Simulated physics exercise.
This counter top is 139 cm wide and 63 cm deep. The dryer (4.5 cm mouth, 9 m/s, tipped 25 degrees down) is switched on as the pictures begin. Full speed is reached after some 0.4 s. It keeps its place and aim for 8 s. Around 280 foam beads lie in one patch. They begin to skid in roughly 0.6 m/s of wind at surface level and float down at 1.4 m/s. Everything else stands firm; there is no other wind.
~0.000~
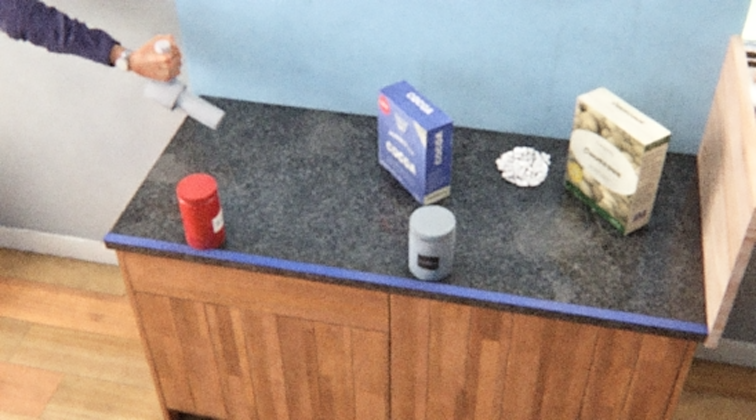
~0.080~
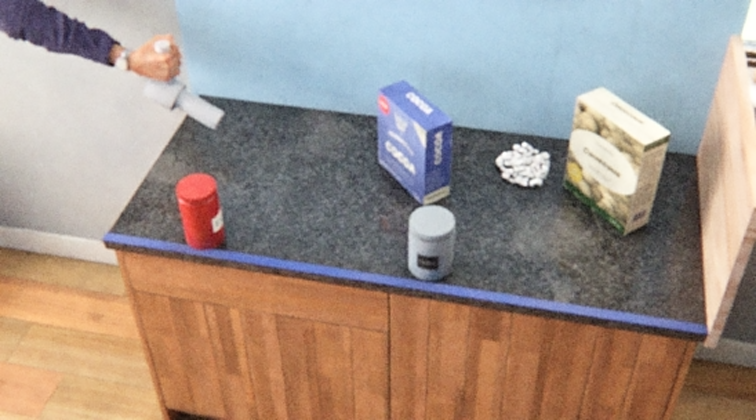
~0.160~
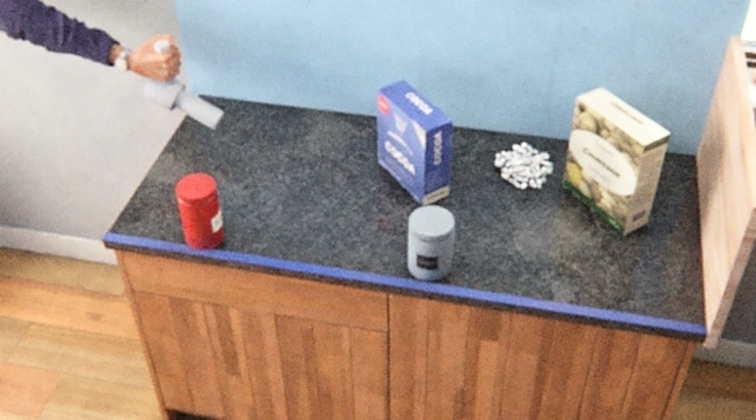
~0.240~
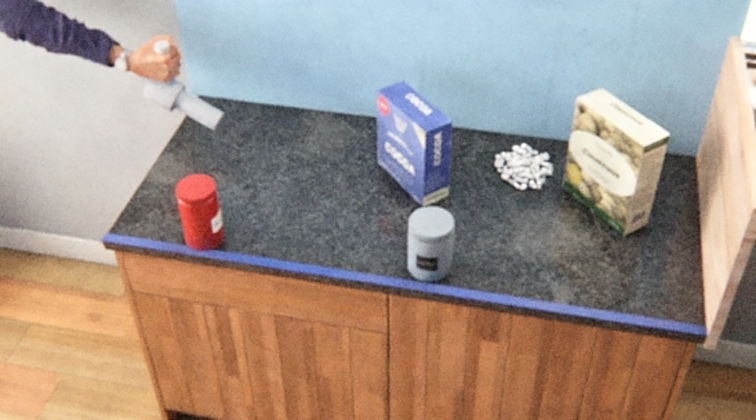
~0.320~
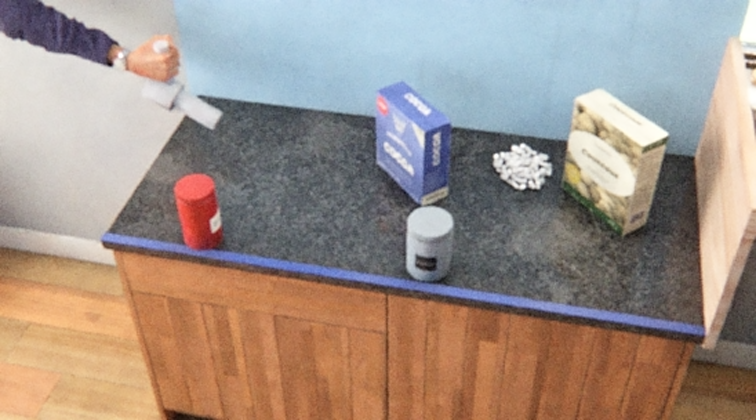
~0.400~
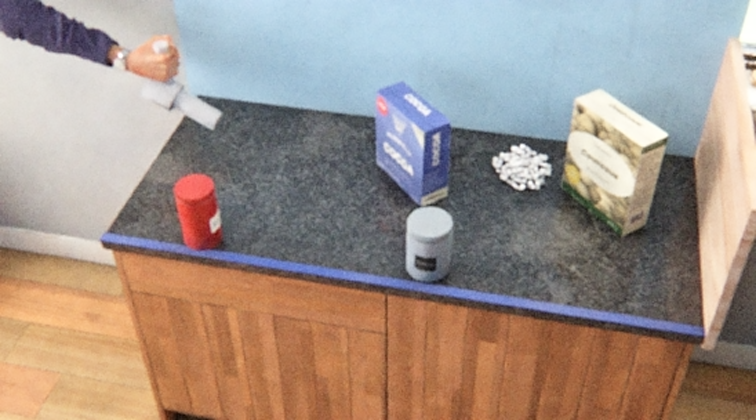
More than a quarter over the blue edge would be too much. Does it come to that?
More than a quarter over the blue edge: No.
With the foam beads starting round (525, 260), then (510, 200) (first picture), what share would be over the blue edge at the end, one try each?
In turn about 70 %, 0 %.
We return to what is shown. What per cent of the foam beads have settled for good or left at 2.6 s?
Some 25 per cent.
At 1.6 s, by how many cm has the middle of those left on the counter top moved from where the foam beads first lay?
Roughly 0 cm.
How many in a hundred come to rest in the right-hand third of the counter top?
About 90 %.
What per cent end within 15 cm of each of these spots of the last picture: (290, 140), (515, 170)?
In turn about 0 %, 60 %.
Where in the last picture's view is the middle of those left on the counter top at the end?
At about (547, 179).
After 1.6 s the count stands so, 0 % are over the blue edge; the middle of those still in play is near (530, 170).
After 2.6 s the count stands so, 0 % are over the blue edge; the middle of those still in play is near (538, 173).
After 4.4 s the count stands so, 0 % are over the blue edge; the middle of those still in play is near (540, 176).
After 8.0 s, at the end, 0 % are over the blue edge; the middle of those still in play is near (547, 179).
